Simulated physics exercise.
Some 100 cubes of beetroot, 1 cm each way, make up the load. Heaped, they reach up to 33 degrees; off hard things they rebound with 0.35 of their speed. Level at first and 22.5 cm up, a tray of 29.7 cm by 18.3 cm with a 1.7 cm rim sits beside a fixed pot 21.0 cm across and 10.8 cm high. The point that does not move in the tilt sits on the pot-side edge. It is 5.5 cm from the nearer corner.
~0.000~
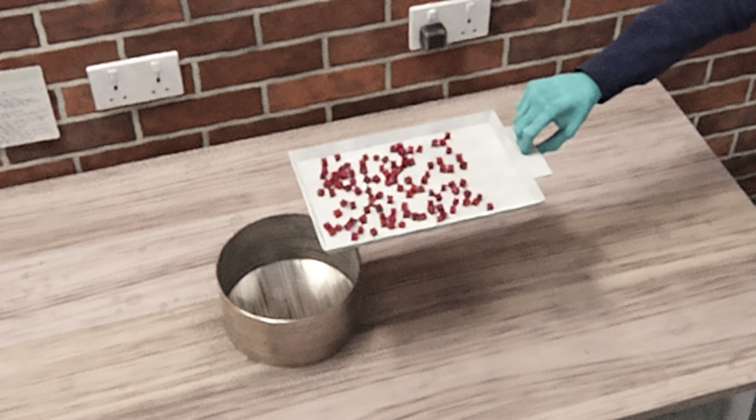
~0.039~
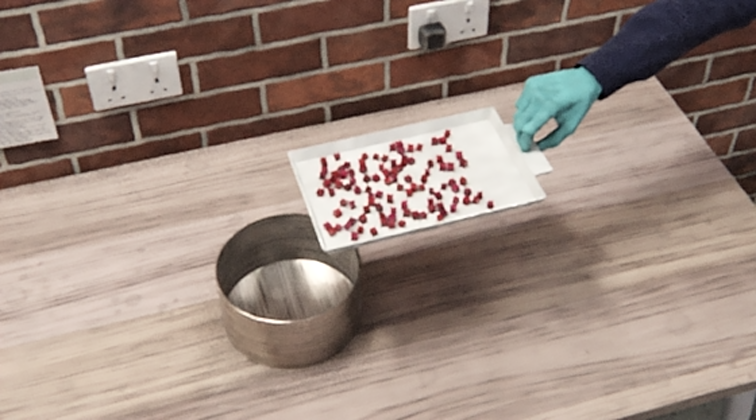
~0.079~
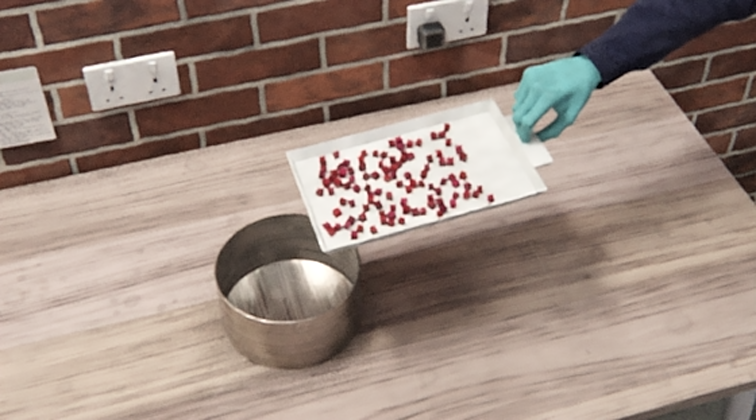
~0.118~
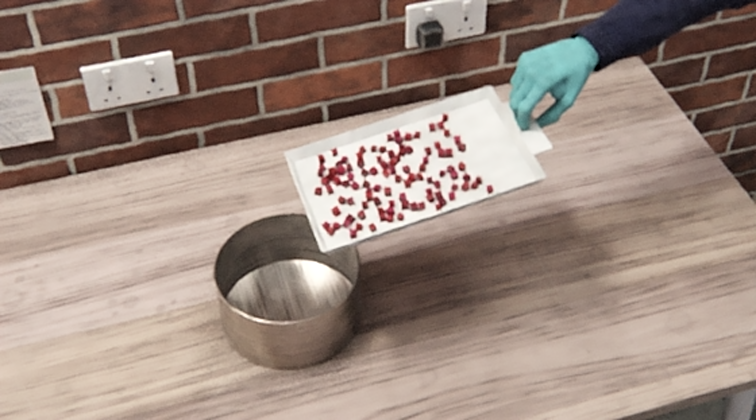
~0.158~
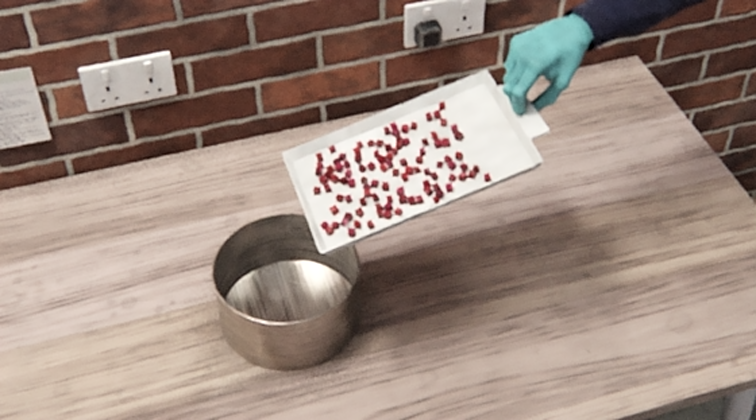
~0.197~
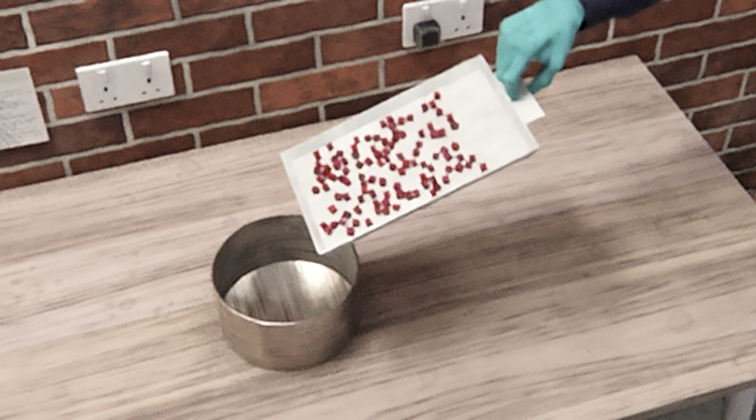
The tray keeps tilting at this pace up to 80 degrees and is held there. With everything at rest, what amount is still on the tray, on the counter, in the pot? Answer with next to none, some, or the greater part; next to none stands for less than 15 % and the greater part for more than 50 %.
Tray: Next to none; counter: Some; pot: The greater part.
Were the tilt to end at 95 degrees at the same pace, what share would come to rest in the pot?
Share in the pot: Around 80 %.
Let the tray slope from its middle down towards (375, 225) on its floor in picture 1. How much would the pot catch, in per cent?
Near 20 percent, give or take.
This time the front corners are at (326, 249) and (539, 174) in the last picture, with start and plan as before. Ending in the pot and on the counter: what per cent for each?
In the pot: 45 per cent; on the counter: 55 per cent.
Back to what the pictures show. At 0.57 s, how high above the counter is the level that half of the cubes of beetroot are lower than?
I'd say near 24 cm.
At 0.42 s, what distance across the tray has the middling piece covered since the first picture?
Around 2 centimetres.
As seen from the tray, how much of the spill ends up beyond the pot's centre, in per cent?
Share: Close to 90 %.
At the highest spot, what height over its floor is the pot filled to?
Some 2.0 cm up.
After 0.42 s, tilt 50 degrees; the tray holds 100 %, the pot 0 %.
After 0.57 s, tilt 71 degrees; the tray holds 95 %, the pot 0 %.
Then, at 0.85 s, tilt 80 degrees; the tray holds 5 %, the pot 65 %.
By 2.1 s all is still; tray 0 %, counter 25 %, pot 75 %.
